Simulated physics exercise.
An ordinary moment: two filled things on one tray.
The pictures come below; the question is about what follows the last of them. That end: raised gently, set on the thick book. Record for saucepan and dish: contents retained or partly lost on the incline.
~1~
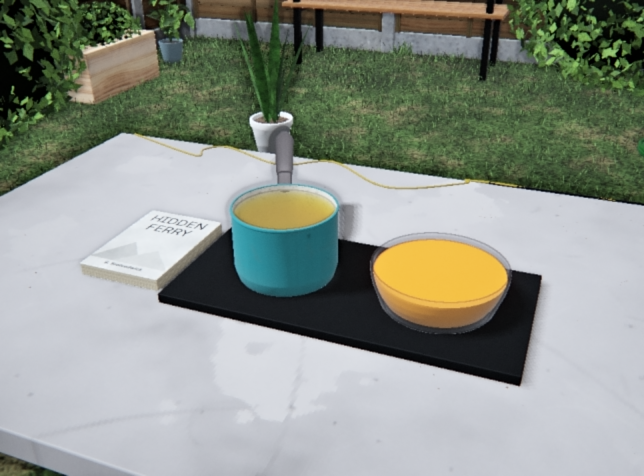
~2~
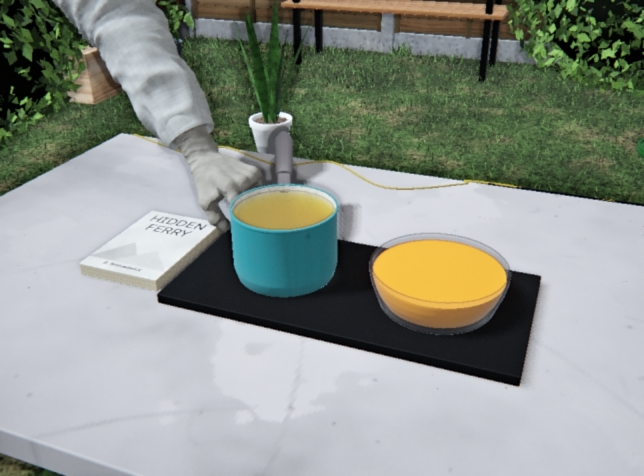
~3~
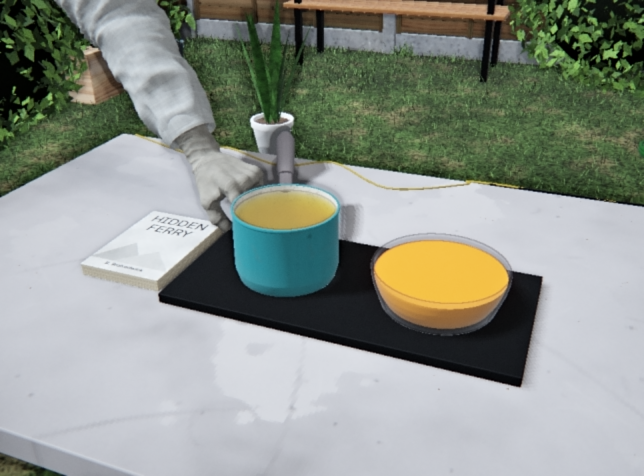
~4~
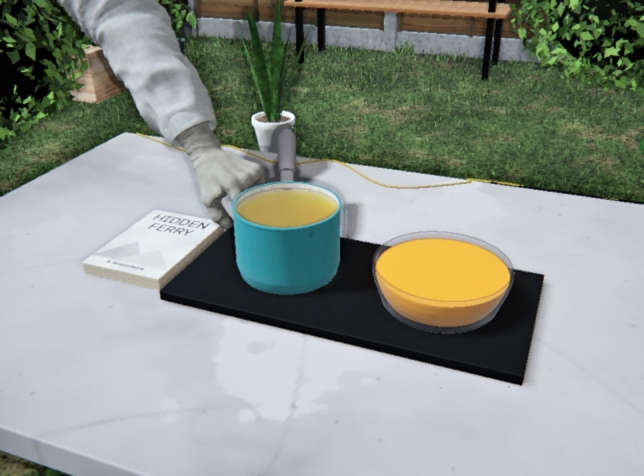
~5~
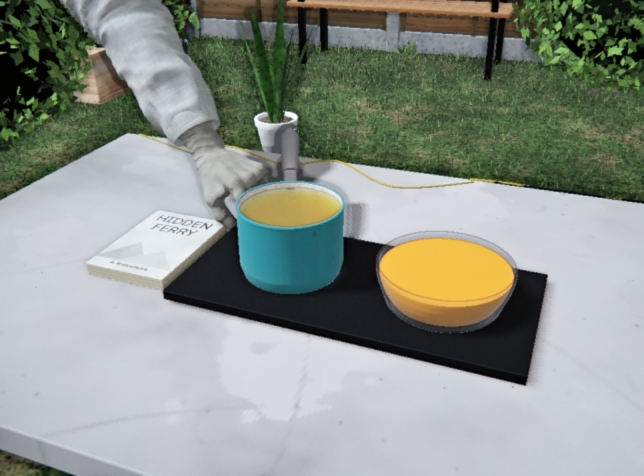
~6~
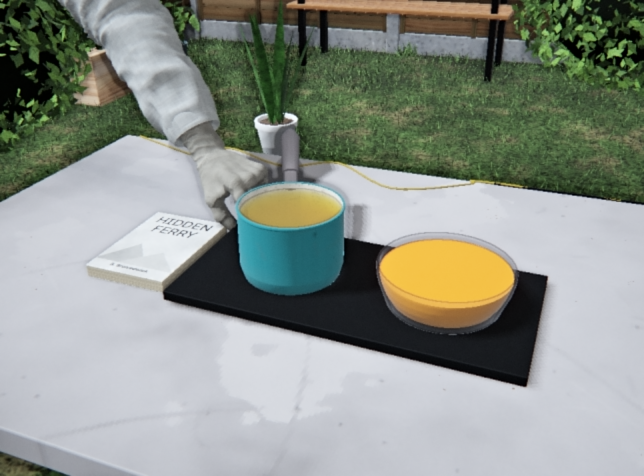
Saucepan - retained; dish - retained.
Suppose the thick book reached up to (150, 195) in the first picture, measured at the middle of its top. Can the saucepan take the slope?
I reckon it pours over.
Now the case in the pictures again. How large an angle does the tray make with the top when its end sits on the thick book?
Tilt at rest: Approx. 3 degrees.
Next, the tray slopes by about 2°; saucepan, its rim is dry; dish, its rim is dry.
After that, the tray slopes by about 4°; saucepan, its rim is dry; dish, its rim is dry.
Finally, the tray slopes by about 3°, resting on the thick book; saucepan, its rim is dry; dish, its rim is dry.
